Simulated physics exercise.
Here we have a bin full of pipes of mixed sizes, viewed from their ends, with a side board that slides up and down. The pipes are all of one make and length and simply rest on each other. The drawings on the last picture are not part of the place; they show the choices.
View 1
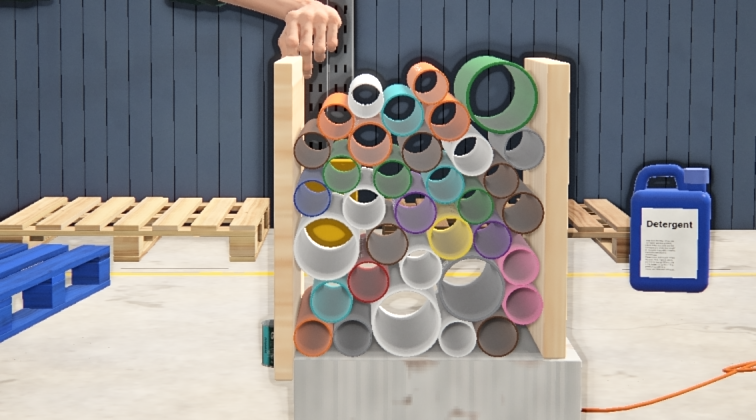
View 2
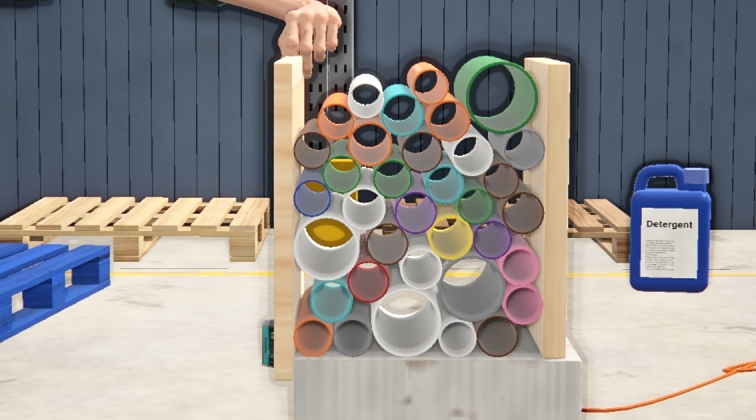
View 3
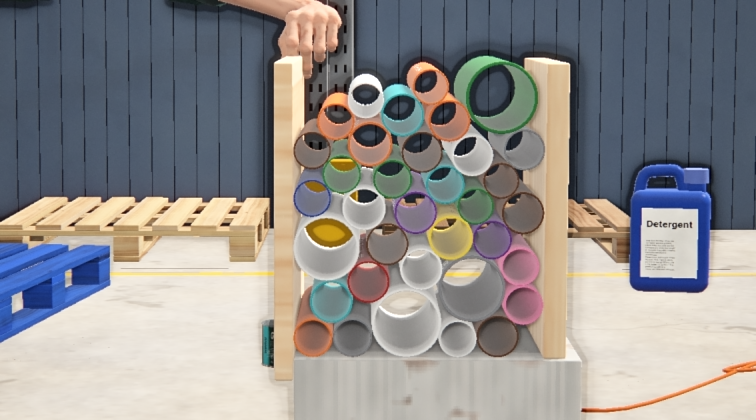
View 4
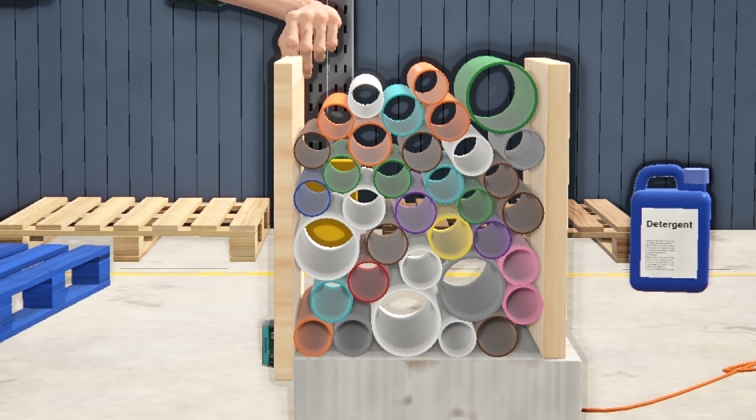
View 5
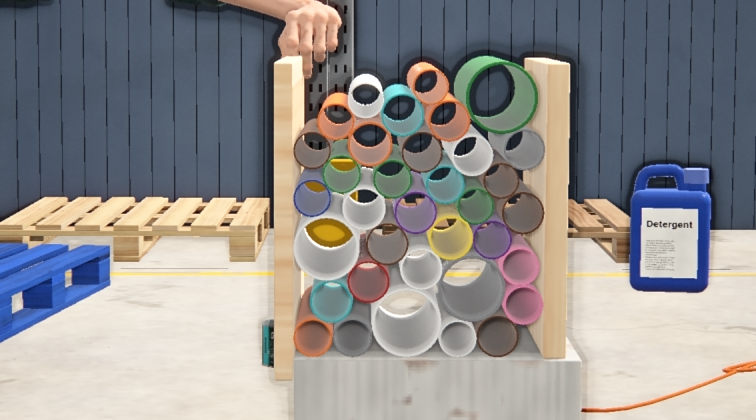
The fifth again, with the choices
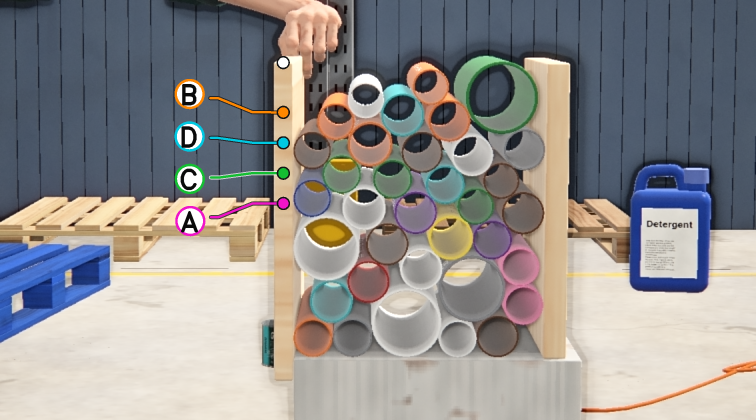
A hand resting at the top of a wooden side board stays still beside stacked, mixed-size colourful pipes seen end-on.
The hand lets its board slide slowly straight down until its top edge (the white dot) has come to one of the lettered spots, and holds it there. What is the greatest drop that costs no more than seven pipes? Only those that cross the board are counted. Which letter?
At most to A.
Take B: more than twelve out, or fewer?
Fewer than twelve.
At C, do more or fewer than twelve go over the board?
Fewer than twelve.
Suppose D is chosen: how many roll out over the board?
It comes to none.
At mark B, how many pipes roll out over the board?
With B, none.
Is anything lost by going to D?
At D: No.
On the marked copy, A at (283, 204); B at (283, 113); C at (283, 173); D at (283, 143); the white dot at (283, 63).
Taking A. A third of the way, top of the board (293, 126).
Two thirds of the way, top of the board (293, 200).
When it is over, top of the board (293, 203), three out over the board.
As for the rest, B none out over the board; C none out over the board; D none out over the board.
